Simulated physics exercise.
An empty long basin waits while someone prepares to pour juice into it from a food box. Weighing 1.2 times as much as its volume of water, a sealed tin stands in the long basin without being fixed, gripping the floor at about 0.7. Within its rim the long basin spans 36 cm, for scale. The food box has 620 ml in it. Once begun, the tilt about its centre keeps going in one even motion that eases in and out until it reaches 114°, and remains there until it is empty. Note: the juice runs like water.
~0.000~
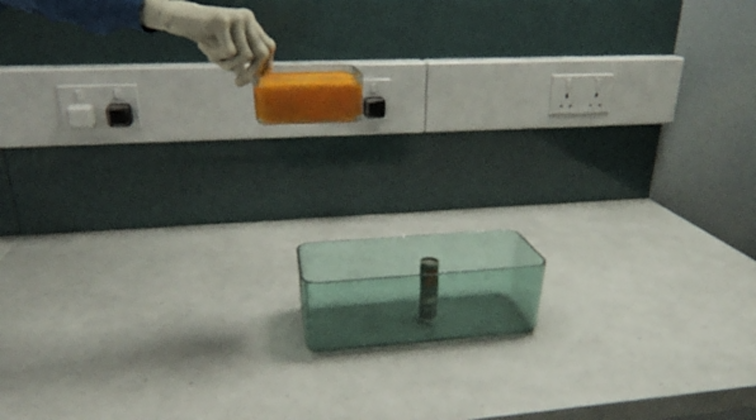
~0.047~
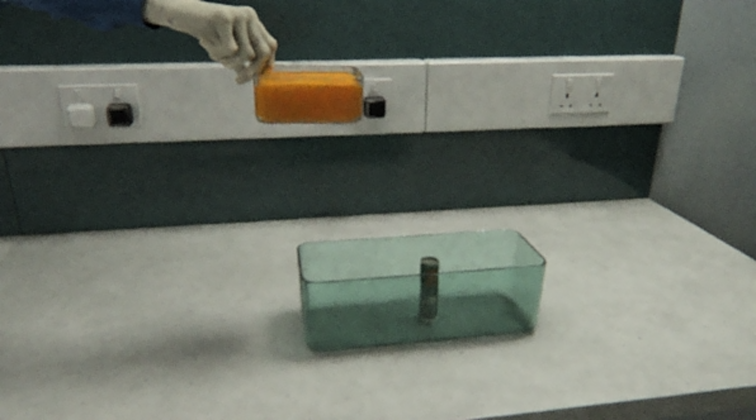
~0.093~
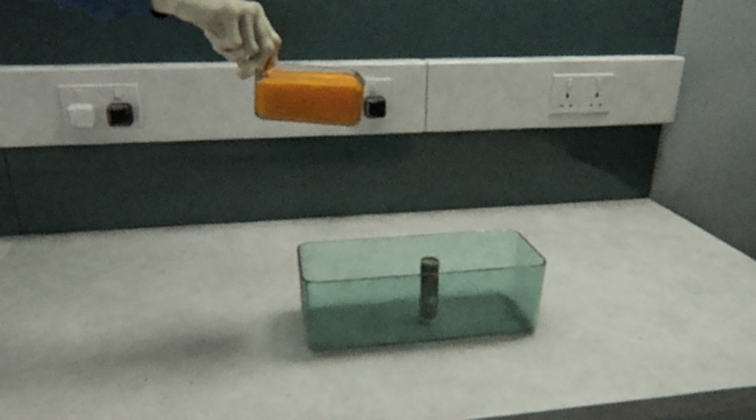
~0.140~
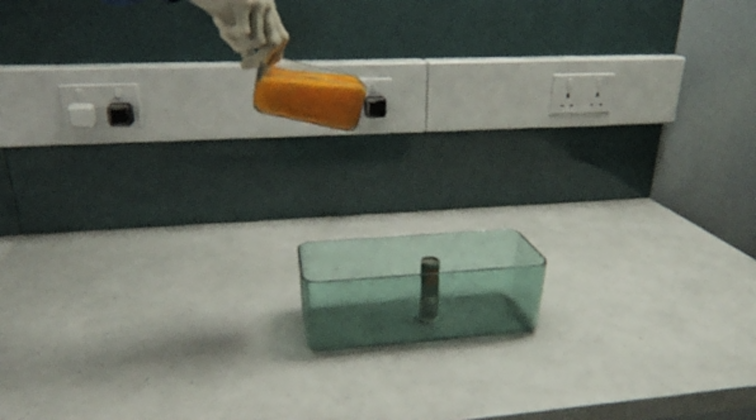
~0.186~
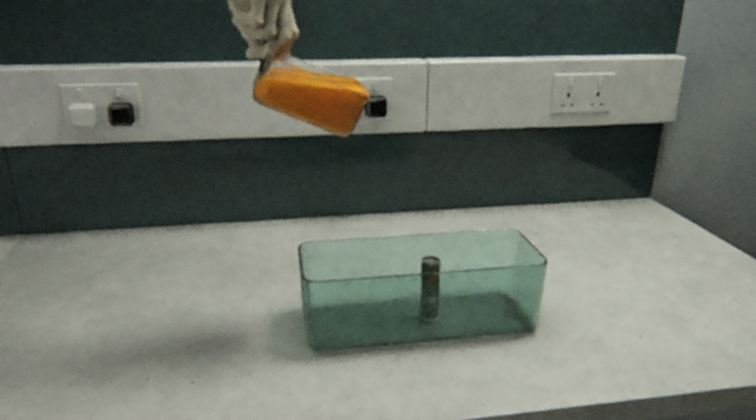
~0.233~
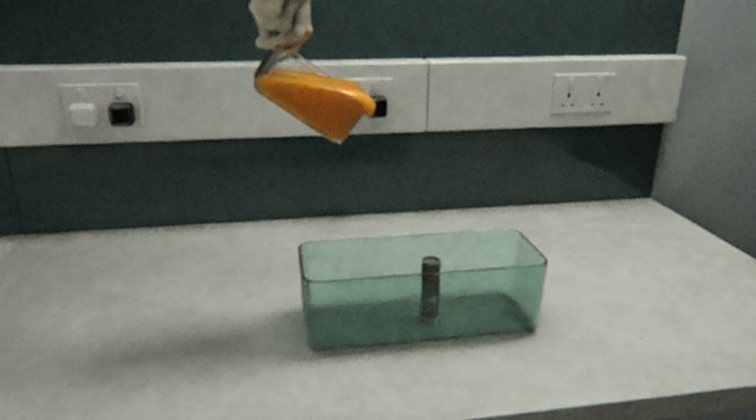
The footage shows a gloved hand holding a clear food box of orange juice above a green-tinted long basin with a dark tin standing inside, then gradually tilting the box down to the right as the juice shifts toward its lower end.
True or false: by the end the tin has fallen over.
True.
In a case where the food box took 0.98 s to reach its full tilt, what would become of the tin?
In that case the tin stays vertical.
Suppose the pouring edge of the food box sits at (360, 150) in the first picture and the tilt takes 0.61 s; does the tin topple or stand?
It does not tip.
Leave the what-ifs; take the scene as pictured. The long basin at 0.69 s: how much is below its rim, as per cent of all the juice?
Around 84 in a hundred.
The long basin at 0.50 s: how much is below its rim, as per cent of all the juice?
The basin holds roughly 20 in a hundred parts at that moment.
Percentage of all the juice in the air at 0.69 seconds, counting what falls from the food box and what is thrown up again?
Roughly 7 per cent.
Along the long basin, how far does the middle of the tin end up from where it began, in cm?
Net tin displacement: Roughly 8.5 cm.
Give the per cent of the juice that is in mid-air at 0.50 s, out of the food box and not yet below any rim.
Near 72 per cent of it all.
By 0.50 s the tilt is 104° and 8 per cent is still to pour; the tin stands where it began.
By 0.69 s the tilt is 114° and 0 per cent is still to pour; the tin leans 7°.
By 0.89 s the tilt is 114° and 0 per cent is still to pour; the tin leans 41°.
By 1.11 s the tilt is 114° and 0 per cent is still to pour; the tin lies on its side.
At rest the tin lies on its side.
